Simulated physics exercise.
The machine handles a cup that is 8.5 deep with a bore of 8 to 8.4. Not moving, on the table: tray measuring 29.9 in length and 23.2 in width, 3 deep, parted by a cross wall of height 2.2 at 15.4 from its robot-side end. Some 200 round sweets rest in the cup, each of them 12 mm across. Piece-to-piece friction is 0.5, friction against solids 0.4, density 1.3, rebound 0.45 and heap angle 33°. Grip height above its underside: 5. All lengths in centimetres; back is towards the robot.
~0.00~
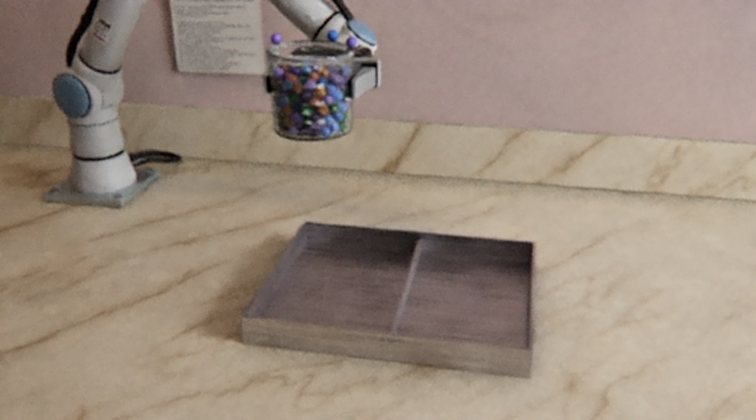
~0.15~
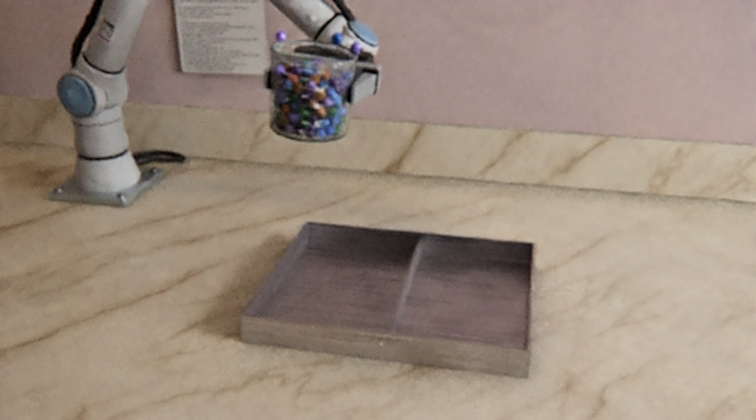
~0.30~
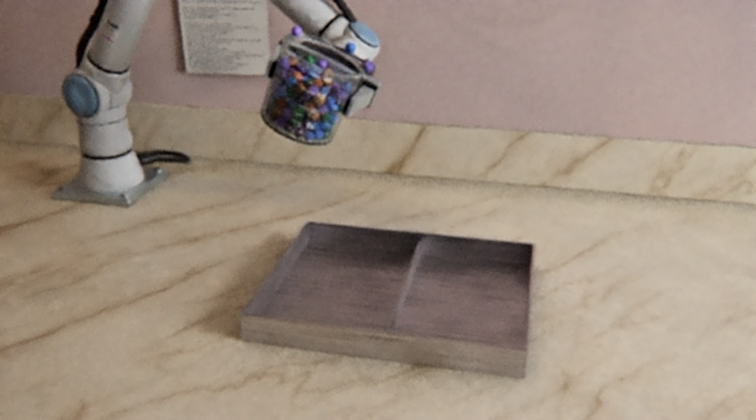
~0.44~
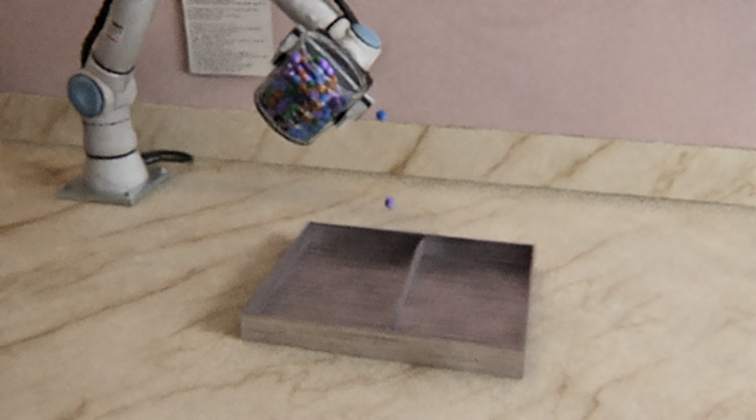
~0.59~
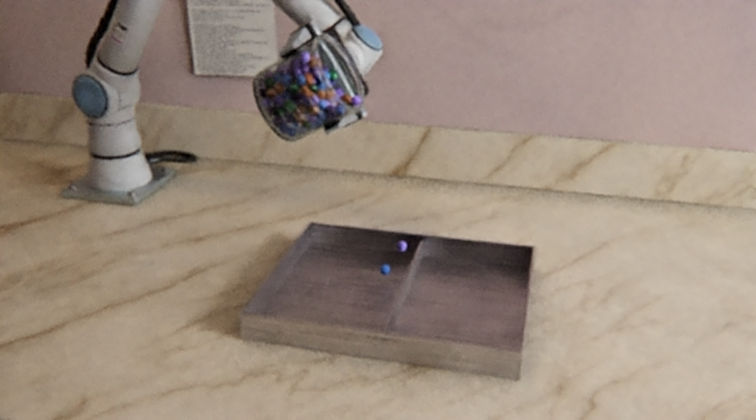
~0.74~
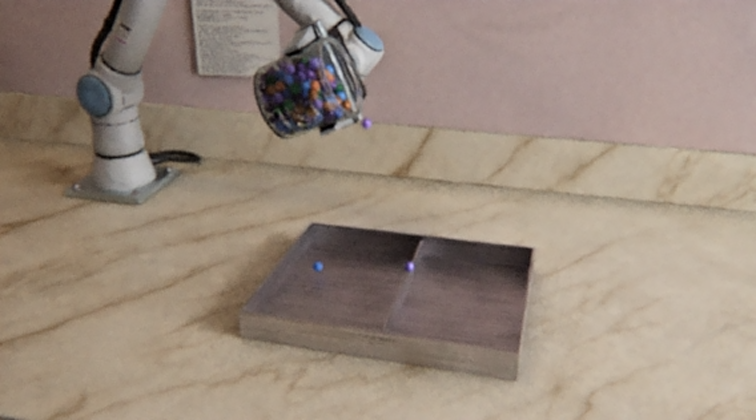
At first, a robot arm holds a clear cup full of colourful round sweets upright above a divided tray on a marble-patterned table. The arm tilts the cup steadily to the right, and a couple of sweets drop into the tray and move apart, while another leaves the rim of the steeply tilted cup.
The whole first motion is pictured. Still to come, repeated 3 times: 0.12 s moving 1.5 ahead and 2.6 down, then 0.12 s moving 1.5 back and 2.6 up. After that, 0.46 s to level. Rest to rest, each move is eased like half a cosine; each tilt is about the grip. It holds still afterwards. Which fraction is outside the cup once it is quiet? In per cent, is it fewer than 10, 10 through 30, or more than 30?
Fewer than 10 per cent.
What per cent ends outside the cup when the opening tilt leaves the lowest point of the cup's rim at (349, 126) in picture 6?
30 percent or so.
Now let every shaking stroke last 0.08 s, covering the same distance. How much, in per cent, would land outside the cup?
I'd expect some 15 per cent.
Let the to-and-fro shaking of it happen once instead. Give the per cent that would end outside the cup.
Result: Approximately 5 per cent.
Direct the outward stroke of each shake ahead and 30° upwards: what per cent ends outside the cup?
About 40 per cent.
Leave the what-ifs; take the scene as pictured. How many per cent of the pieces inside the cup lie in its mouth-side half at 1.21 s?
40 %.
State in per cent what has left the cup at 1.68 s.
About 5 per cent.
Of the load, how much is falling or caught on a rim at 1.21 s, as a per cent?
Roughly 1 percent.
After 1.21 s, tilted 66° forward, highest piece 28 above the table; 192 in the cup, 3 in the robot-side part, 1 in the far-side part, 2 in flight or on a rim.
After 1.68 s, tilted 34° forward, highest piece 27 above the table; 188 in the cup, 5 in the far-side part, 3 in the robot-side part, 2 in flight or on a rim.
After 2.12 s, level, highest piece 29 above the table; 188 in the cup, 5 in the robot-side part, 5 in the far-side part.
After 3.17 s, level, highest piece 29 above the table; 188 in the cup, 5 in the robot-side part, 5 in the far-side part.
At rest, 188 in the cup, 5 in the robot-side part, 5 in the far-side part. That is 5 % outside the cup.
